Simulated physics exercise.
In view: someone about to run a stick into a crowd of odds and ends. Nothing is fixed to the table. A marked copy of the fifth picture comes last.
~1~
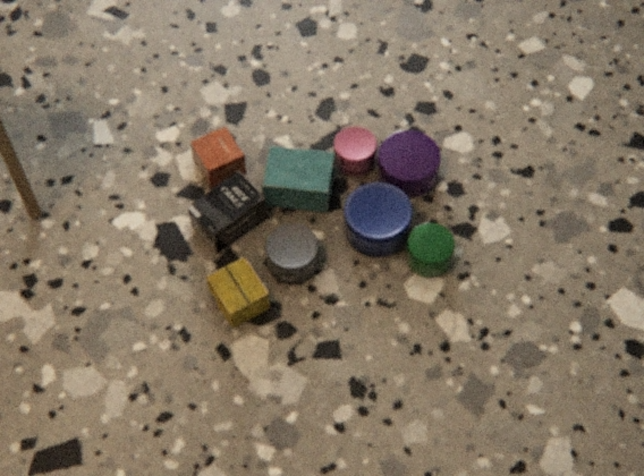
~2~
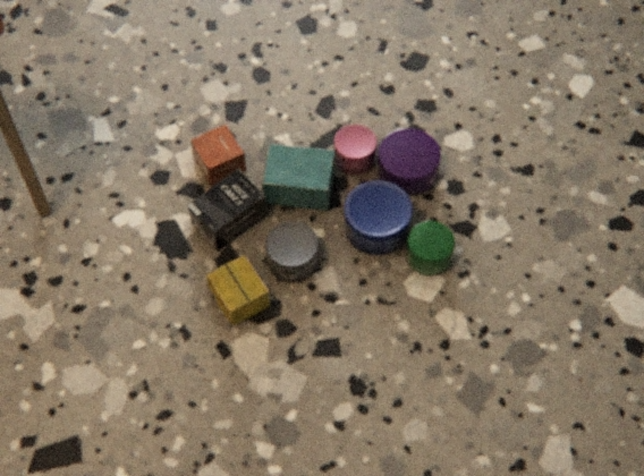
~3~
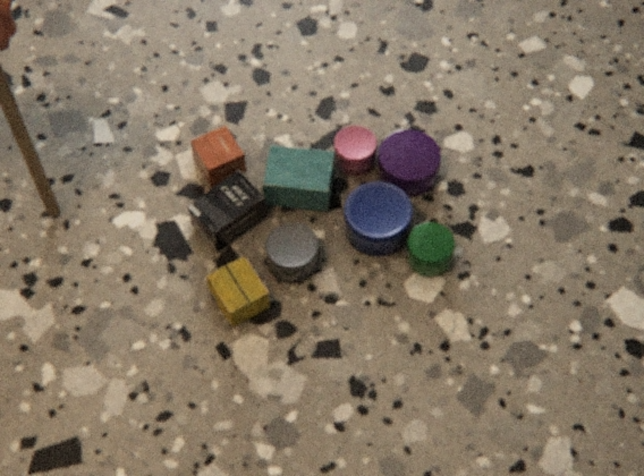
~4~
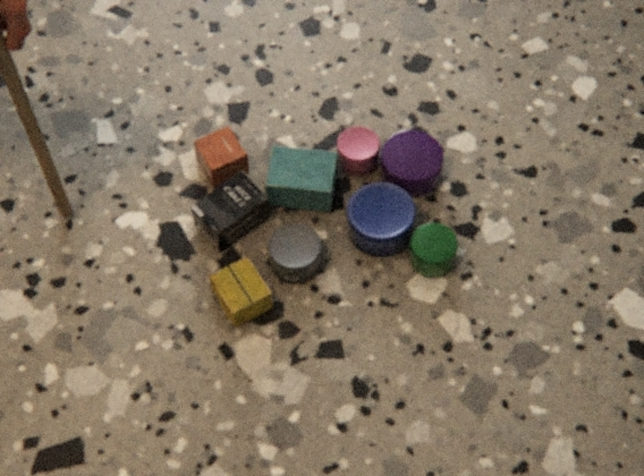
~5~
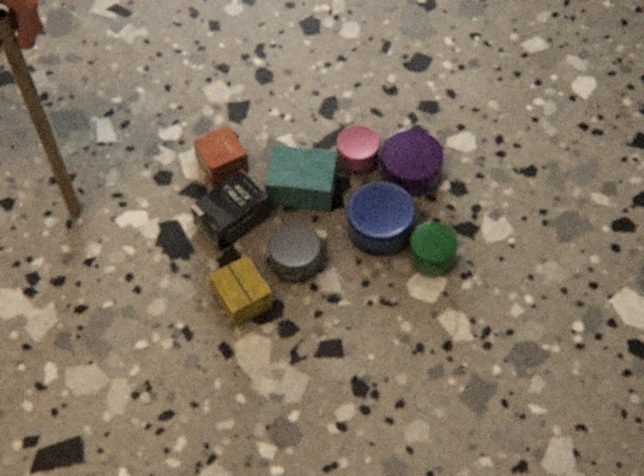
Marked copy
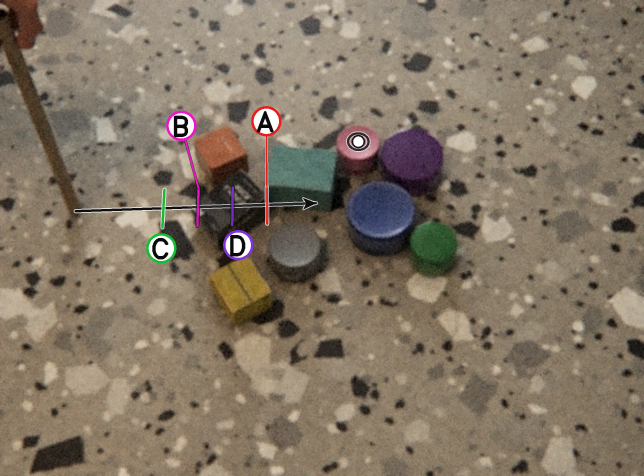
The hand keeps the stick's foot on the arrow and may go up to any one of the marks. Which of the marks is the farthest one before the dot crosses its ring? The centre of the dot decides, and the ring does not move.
A is the last safe stop.
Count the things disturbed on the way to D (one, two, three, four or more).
In all, one.
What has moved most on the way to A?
It is the black packet.
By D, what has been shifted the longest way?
The black packet.
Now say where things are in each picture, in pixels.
The first picture shows orange packet (218, 157); black packet (228, 212); green pot (430, 251).
The second picture shows green pot (430, 249); turquoise block (299, 177).
The third picture shows pink tub (356, 151); yellow box (239, 292).
The fourth picture shows grey jar (295, 254); blue jar (381, 220).
The fifth picture shows purple pot (411, 163); orange packet (221, 155); black packet (231, 211).
On the copy, A at (267, 205); B at (198, 207); C at (164, 208); D at (232, 206); the arrow from (76, 211) to (317, 203); the white dot at (359, 141).
On A. First, foot of the stick (144, 210).
Then, foot of the stick (214, 208).
Finally, foot of the stick (267, 206); black packet (250, 227); grey jar (298, 257); the dot is still in its ring.
By contrast, B keeps the dot in but is short; C keeps the dot in but is short; D keeps the dot in but is short.
